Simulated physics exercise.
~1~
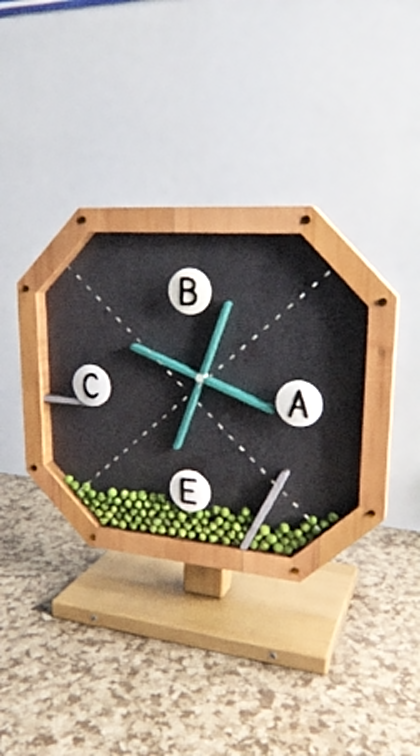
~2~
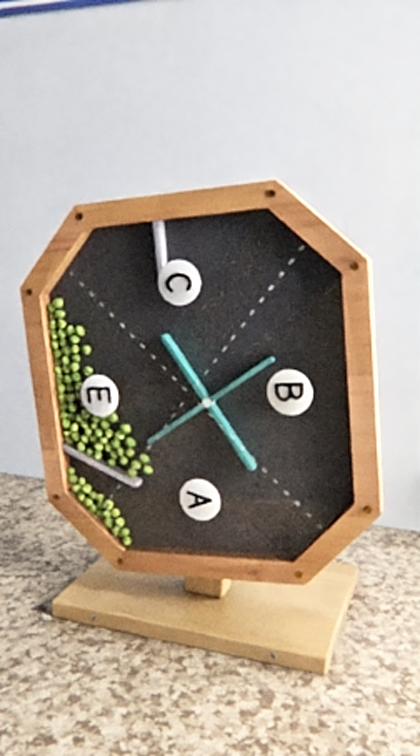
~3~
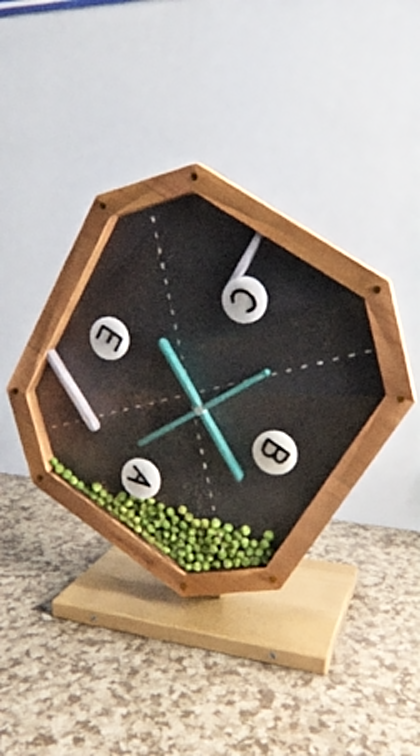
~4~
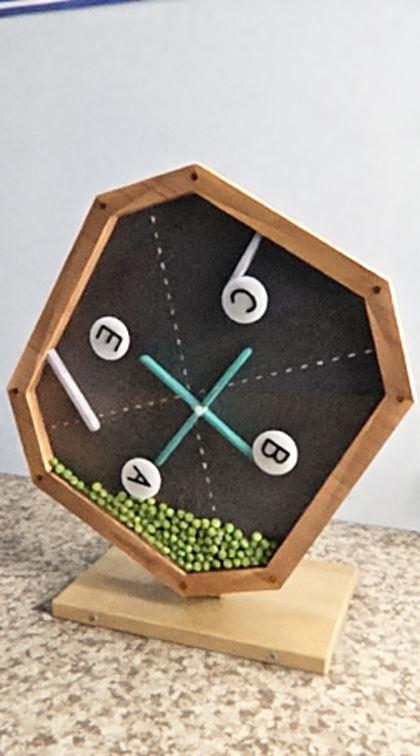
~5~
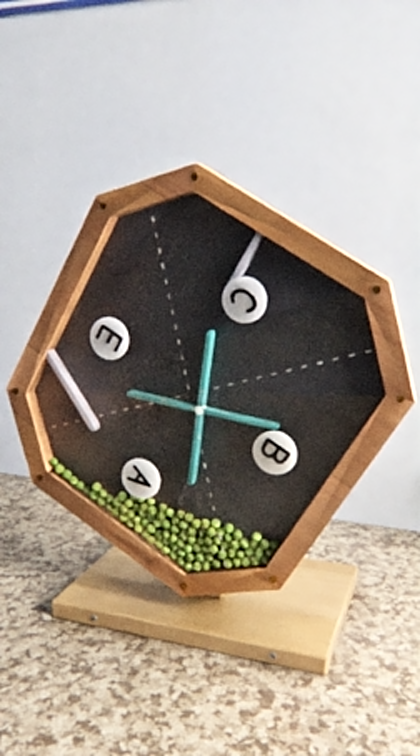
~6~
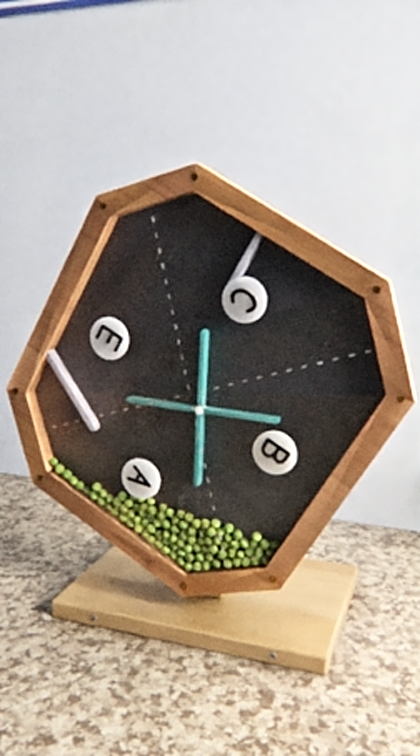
The wooden eight-sided case of green peas turned clockwise on its stand, carrying the peas up the left side before they slid back along the bottom, mostly below A, while the teal cross swung about and settled nearly upright.
